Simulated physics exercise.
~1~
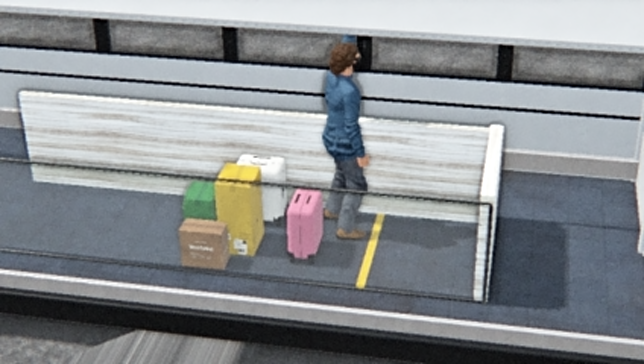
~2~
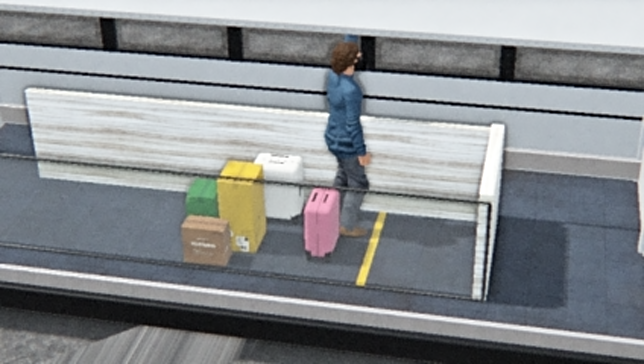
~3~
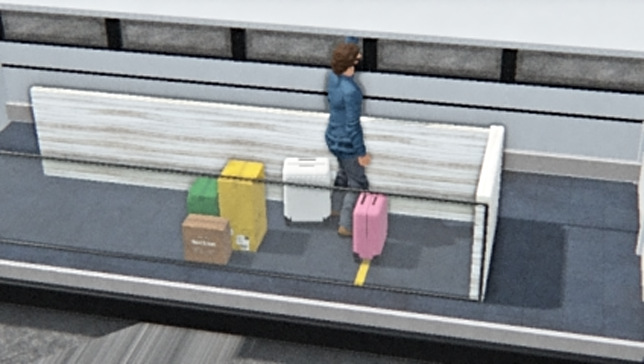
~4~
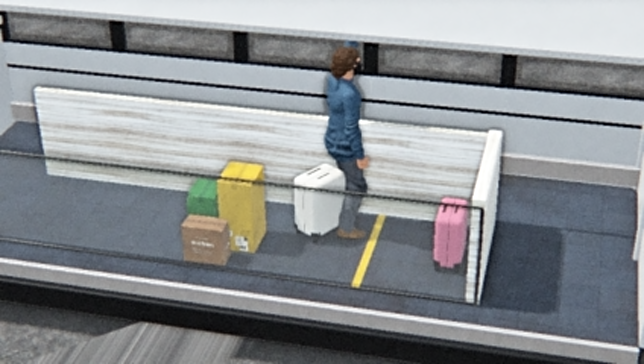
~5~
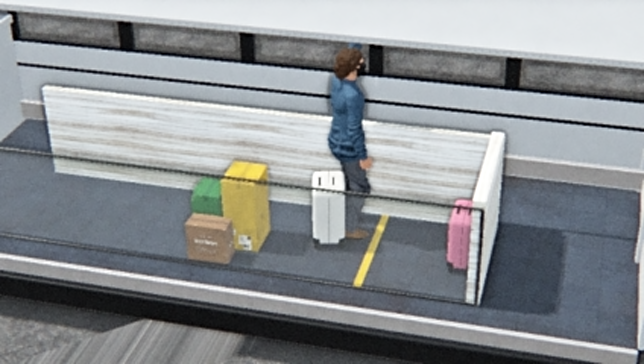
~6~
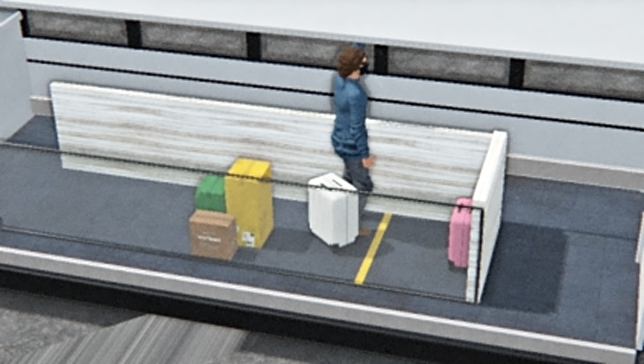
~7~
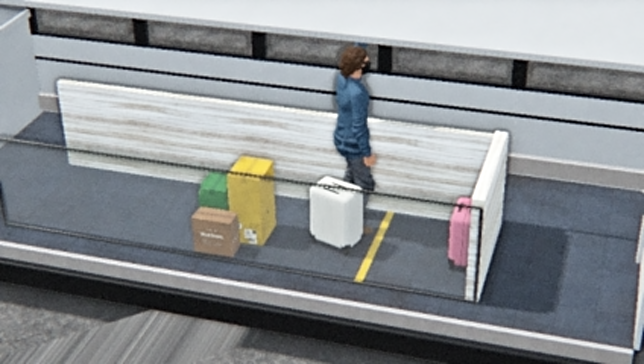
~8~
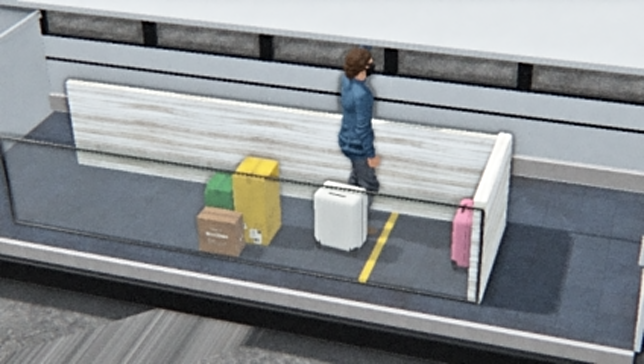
A small pink wheeled case stands upright beside a larger white one in a grey-floored bay with pale wooden panels, seen from above and to the side. A yellow bag, a green pack and a brown carton sit to the left, while a person in a blue top stands behind the cases, near a yellow line. The pink case rolls right, and the white case follows more slowly. The pink one crosses the line and stops by the end panel, still upright. The white case shifts nearer, turning as it goes, and settles short of the line, while the other bags stay put.
